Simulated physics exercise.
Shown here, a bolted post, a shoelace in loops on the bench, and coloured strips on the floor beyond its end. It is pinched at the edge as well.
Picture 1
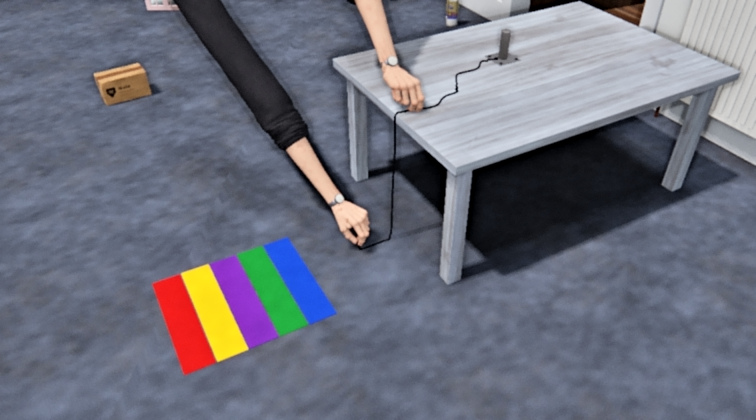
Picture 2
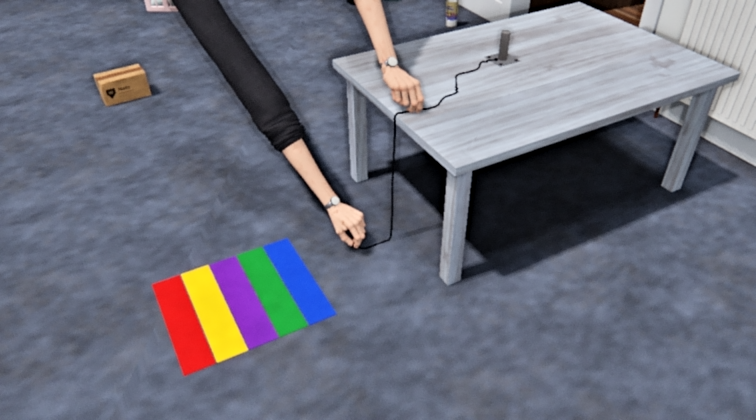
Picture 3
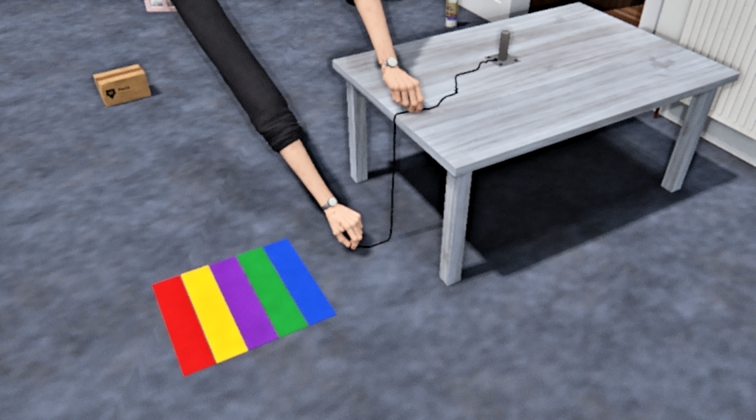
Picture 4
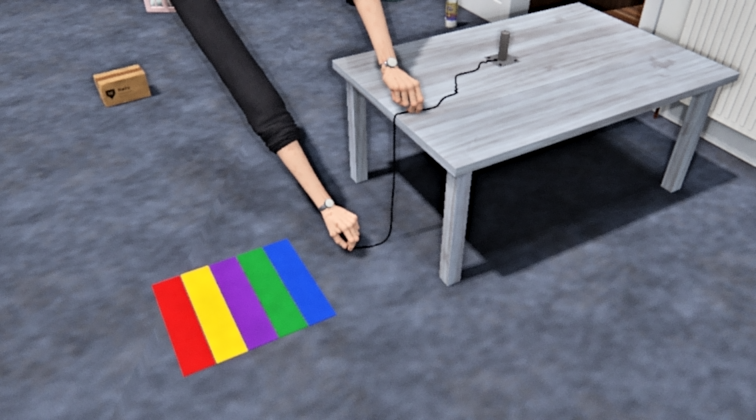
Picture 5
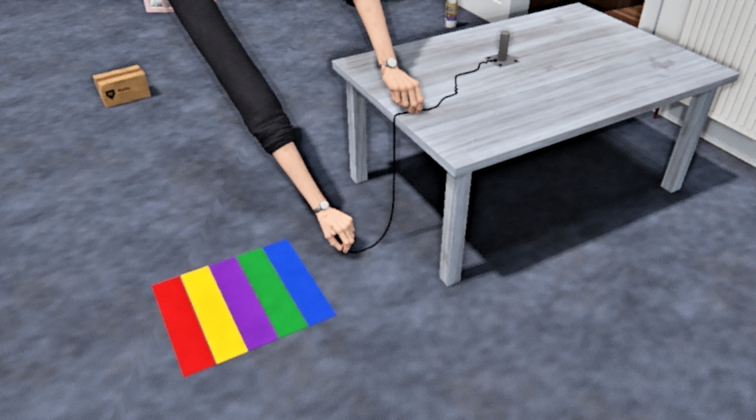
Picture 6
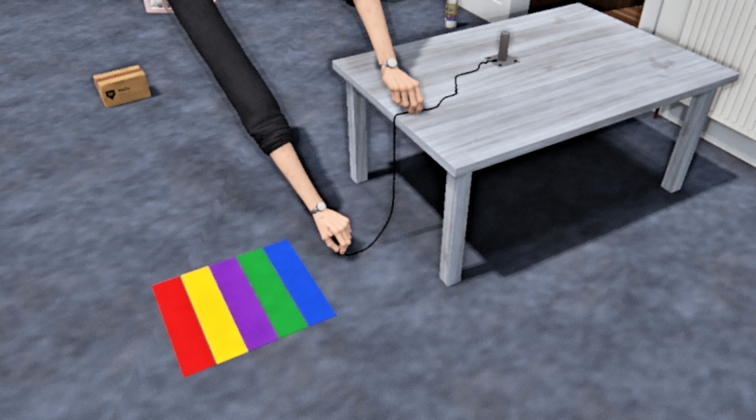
At first, one hand pinches a black shoelace at the table's edge while the other holds its end low, above the floor near a mat of coloured strips. The lower hand then moves slightly left and down toward the blue strip, and the hanging lace bends into a gentle curve while the upper hand stays still.
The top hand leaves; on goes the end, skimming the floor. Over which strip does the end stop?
Over purple.
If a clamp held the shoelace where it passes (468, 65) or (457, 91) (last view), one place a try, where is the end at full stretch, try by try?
Try by try, around (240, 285) and (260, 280).
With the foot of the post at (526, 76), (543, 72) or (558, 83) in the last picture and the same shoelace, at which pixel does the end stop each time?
About (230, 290), (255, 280) and (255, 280).
Soon after, end near (287, 269); over blue.
Then, end near (255, 281); over green.
At full stretch, end near (237, 288); over purple. The end stops over the purple strip.
